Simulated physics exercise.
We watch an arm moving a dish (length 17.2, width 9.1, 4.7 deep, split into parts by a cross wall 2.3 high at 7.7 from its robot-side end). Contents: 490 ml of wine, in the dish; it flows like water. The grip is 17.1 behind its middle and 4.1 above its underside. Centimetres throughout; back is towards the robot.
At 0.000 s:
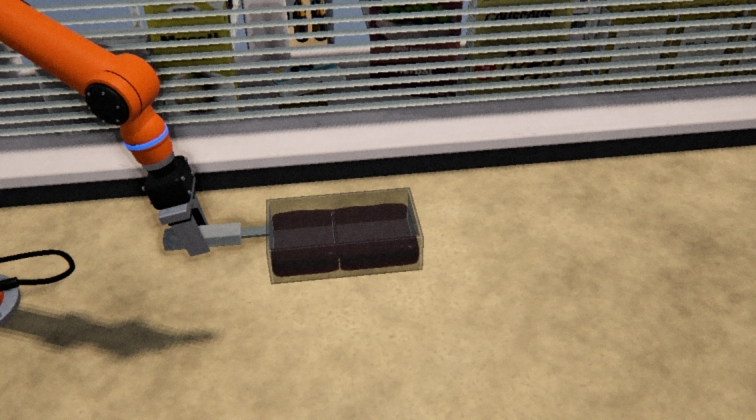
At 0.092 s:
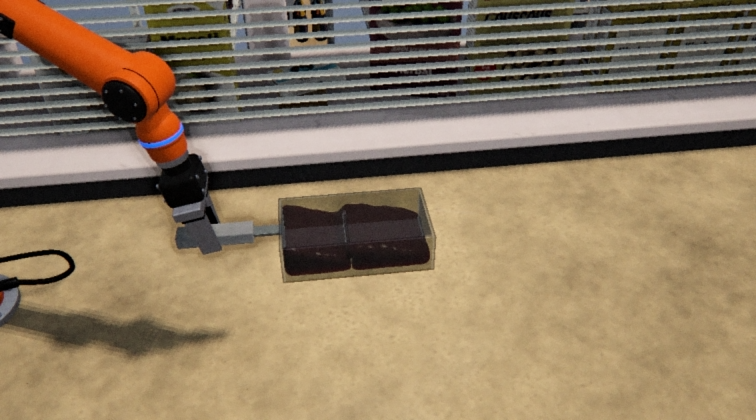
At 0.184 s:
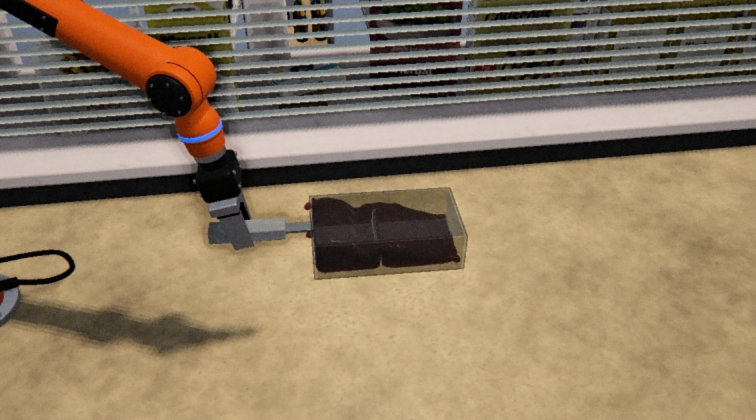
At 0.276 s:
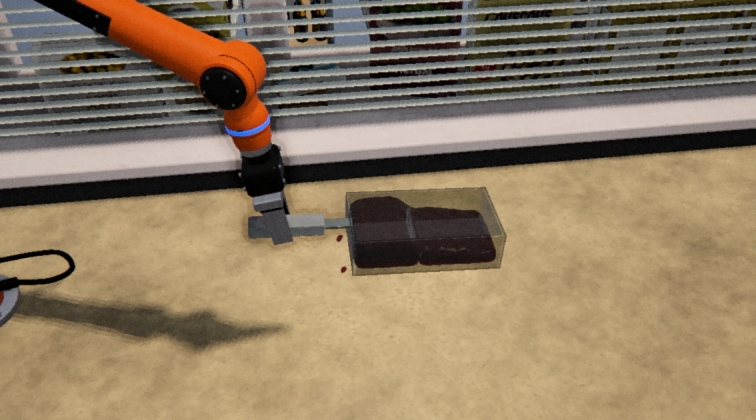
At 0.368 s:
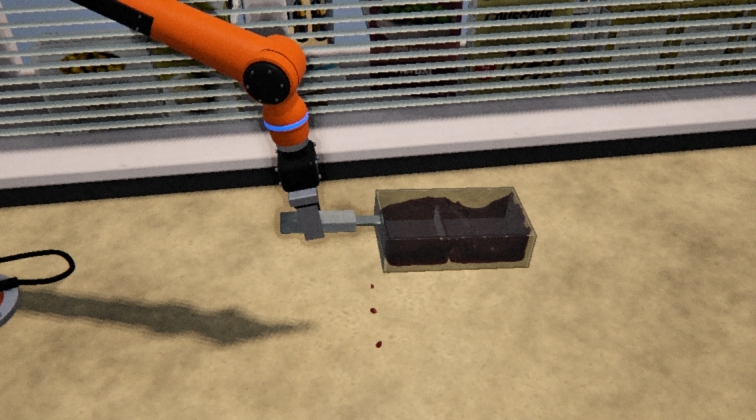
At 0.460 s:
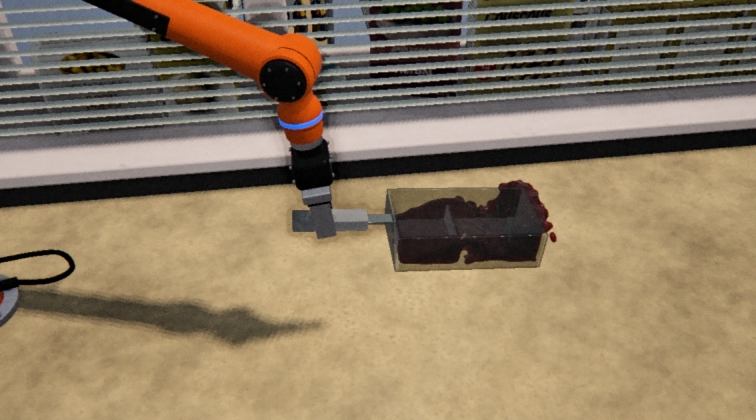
On a sandy surface, an orange arm pushes a clear dish right, sloshing dark red liquid.
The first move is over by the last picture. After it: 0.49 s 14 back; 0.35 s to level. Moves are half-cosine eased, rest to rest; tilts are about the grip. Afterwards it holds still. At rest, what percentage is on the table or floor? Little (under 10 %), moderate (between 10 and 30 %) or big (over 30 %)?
On the table or floor the share is moderate, between 10 and 30 %.
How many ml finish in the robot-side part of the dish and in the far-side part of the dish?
Roughly 180, 220 ml.
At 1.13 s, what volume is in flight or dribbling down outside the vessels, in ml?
About 0 ml.
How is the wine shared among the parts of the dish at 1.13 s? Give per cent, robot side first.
About 35 % robot-side, 45 % far-side.
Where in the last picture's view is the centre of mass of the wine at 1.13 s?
Near (353, 237).
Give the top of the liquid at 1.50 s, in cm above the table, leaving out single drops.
Up to some 21 cm.
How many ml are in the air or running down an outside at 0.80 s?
About 15 ml.
After 0.80 s, tilted 5° forward, liquid up to 21 above the table; 270 ml in the far-side part, 130 ml in the robot-side part, 80 ml on the table or floor, 15 ml in the air or running down outside.
After 1.13 s, tilted 2° forward, liquid up to 22 above the table; 220 ml in the far-side part, 180 ml in the robot-side part, 90 ml on the table or floor.
After 1.50 s, level, liquid up to 21 above the table; 220 ml in the far-side part, 180 ml in the robot-side part, 90 ml on the table or floor.
After 2.30 s, level, liquid up to 22 above the table; 220 ml in the far-side part, 180 ml in the robot-side part, 90 ml on the table or floor.
At rest, 220 ml in the far-side part, 180 ml in the robot-side part, 90 ml on the table or floor. That is 18 % on the table or floor.
